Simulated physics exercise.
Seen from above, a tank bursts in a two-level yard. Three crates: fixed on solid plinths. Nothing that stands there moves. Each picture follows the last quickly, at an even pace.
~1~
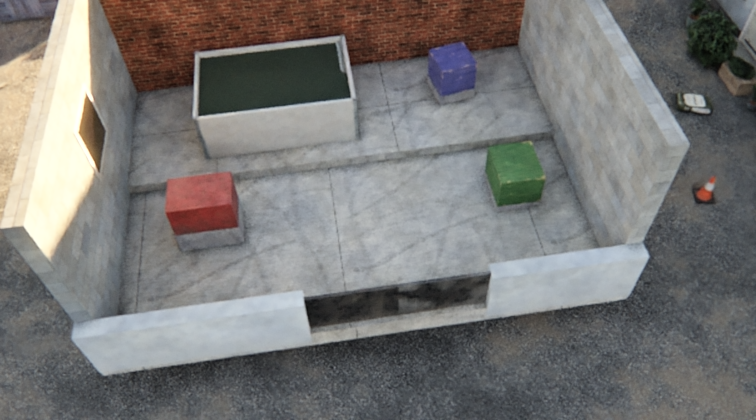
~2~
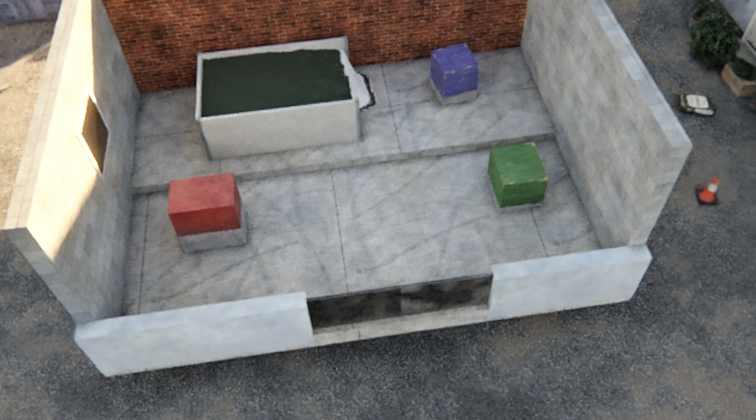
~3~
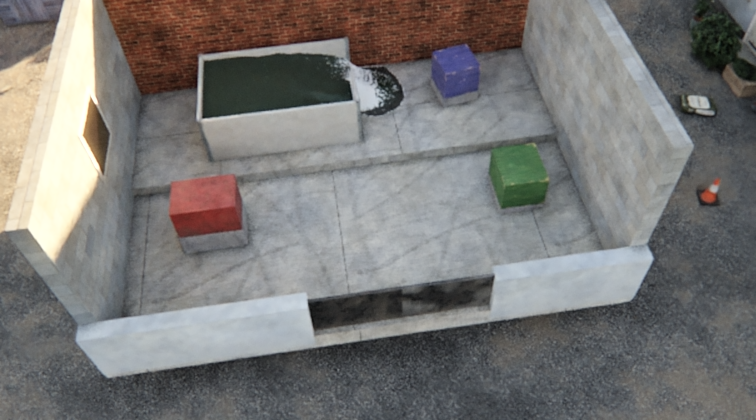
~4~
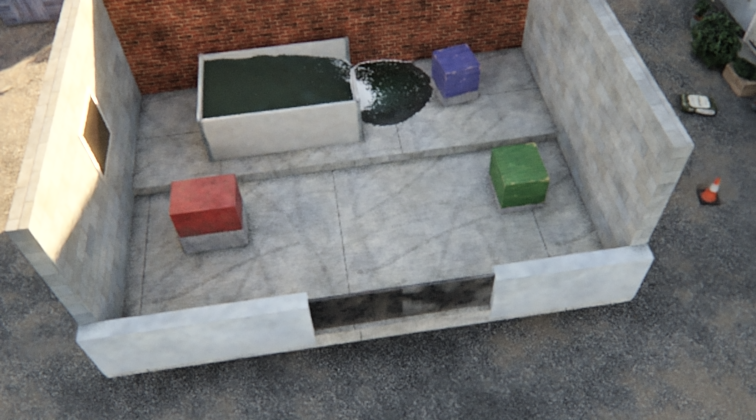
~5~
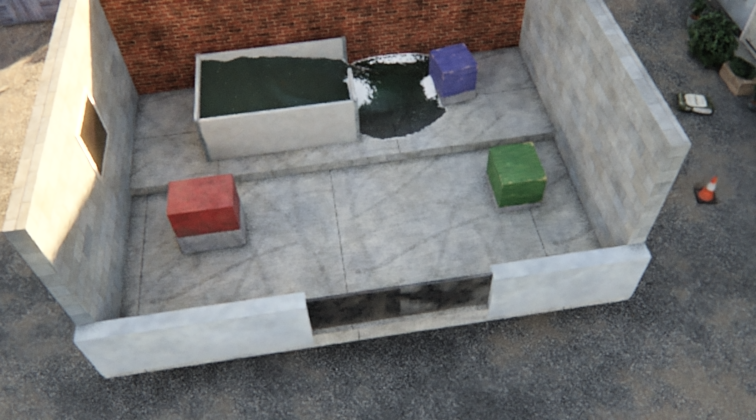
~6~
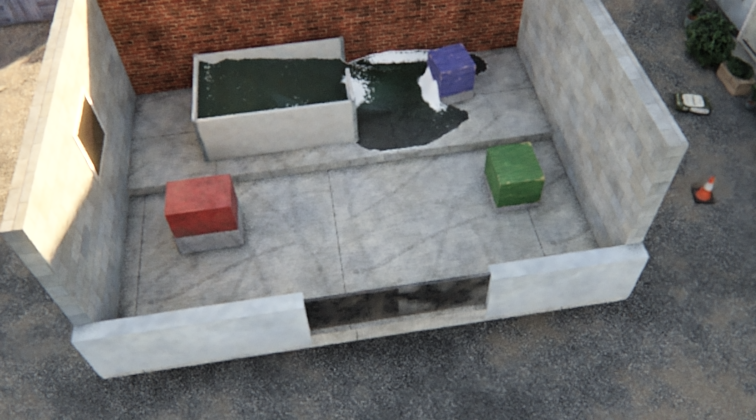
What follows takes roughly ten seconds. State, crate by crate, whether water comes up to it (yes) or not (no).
Red crate - no; green crate - yes; blue crate - yes.
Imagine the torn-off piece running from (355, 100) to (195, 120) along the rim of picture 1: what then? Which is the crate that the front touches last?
That would be the blue crate, reached last.
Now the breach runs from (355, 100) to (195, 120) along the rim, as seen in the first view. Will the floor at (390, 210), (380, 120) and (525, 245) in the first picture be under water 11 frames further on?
So it's liquid at the first, nothing at the second and liquid at the third.
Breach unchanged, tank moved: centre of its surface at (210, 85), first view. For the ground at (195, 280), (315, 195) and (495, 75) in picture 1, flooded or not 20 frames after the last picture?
As listed: No water, clear, flooded.
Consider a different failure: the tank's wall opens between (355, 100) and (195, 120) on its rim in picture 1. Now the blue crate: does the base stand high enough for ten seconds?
In my view the blue one is never reached.
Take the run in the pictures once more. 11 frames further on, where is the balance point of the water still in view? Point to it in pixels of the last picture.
I'd point to (346, 111).
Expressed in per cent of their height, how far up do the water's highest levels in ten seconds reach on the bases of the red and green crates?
50 %, then 280 %.
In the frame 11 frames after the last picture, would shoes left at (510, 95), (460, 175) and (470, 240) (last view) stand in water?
In turn: Wet, under water, under water.
A moment on, water covers 20 % of the floor; the red crate not reached, the green crate water round its plinth, the blue crate water round its plinth.
Next, water covers 35 % of the floor; the red crate not reached, the green crate water round its plinth, the blue crate water round its plinth.
Then, water covers 55 % of the floor; the red crate not reached, the green crate water round its plinth, the blue crate water round its plinth.
Later, water covers 75 % of the floor; the red crate water round its plinth, the green crate water round its plinth, the blue crate water round its plinth.
In the end, water covers 90 % of the floor; the red crate stayed above the water, the green crate was topped, the blue crate was topped.
